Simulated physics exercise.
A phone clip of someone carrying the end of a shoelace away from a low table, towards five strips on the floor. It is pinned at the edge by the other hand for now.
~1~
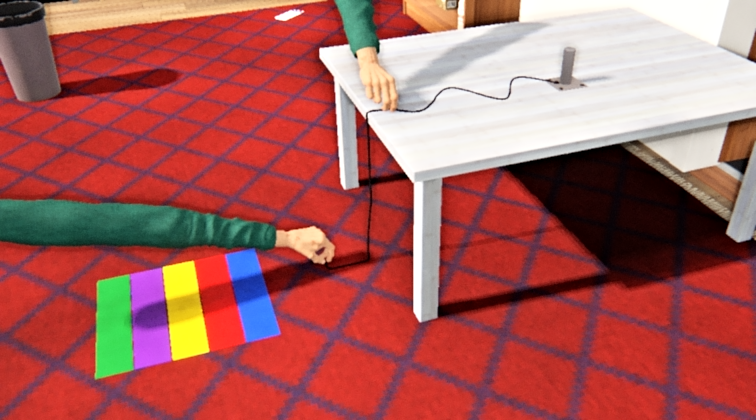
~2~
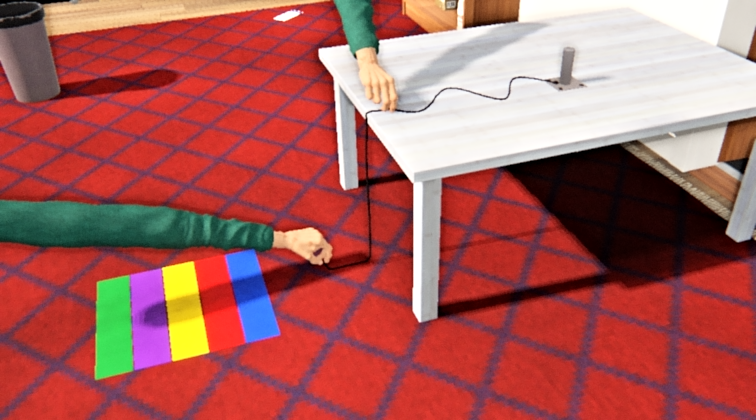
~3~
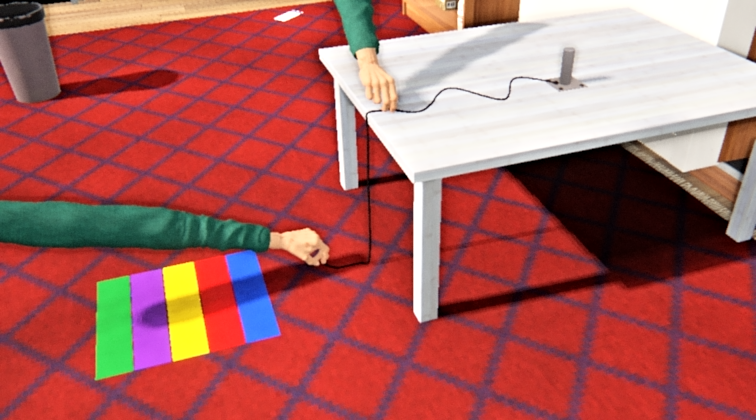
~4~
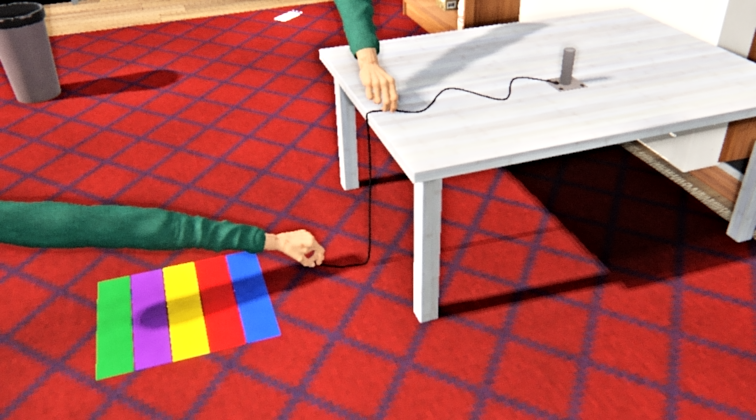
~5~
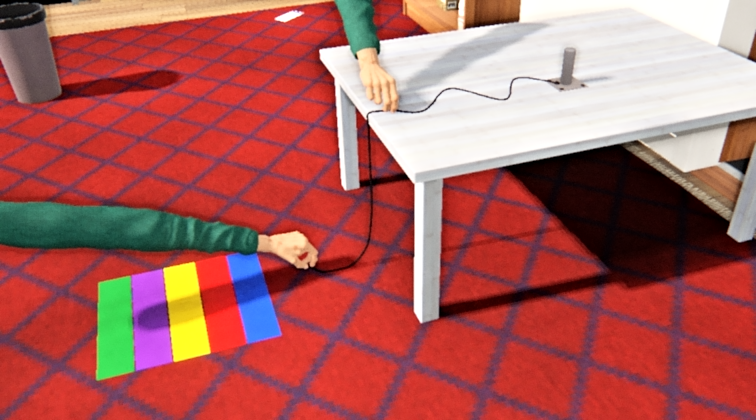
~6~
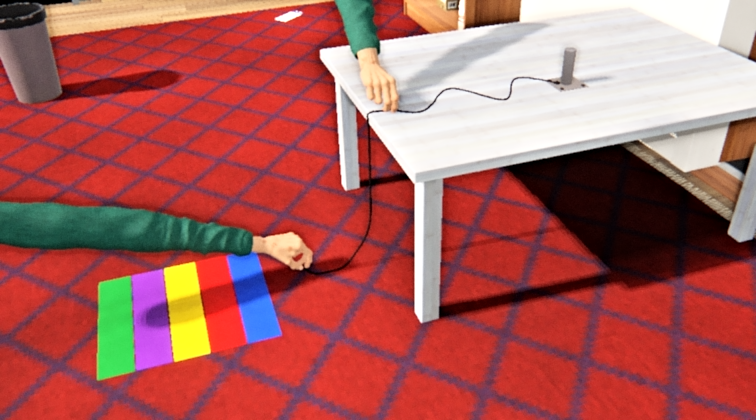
At the start, one hand presses a dark cord against the edge of a low white table while another hand holds its end near the red patterned carpet. The lower hand then moves slightly left, toward the coloured strips, and the hanging cord's lower bend becomes rounder as the upper hand stays still.
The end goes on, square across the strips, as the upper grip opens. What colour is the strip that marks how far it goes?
That strip is green.
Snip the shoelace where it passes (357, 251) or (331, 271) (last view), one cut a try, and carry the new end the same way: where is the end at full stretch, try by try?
I'd say somewhere near (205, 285) the first time and near (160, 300) the second time.
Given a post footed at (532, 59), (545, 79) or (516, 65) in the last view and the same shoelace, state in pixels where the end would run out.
Around (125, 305), (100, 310) and (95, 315).
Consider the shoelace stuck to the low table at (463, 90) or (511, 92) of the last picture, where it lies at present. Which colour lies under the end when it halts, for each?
Yellow; purple.
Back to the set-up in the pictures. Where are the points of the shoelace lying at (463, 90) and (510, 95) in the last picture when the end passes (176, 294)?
Point one: (420, 107); point two: (477, 98).
Soon after, end near (176, 294); over yellow.
After that, end near (140, 302); over purple.
At the stop, end near (117, 307); over green. The end stops over the green strip.
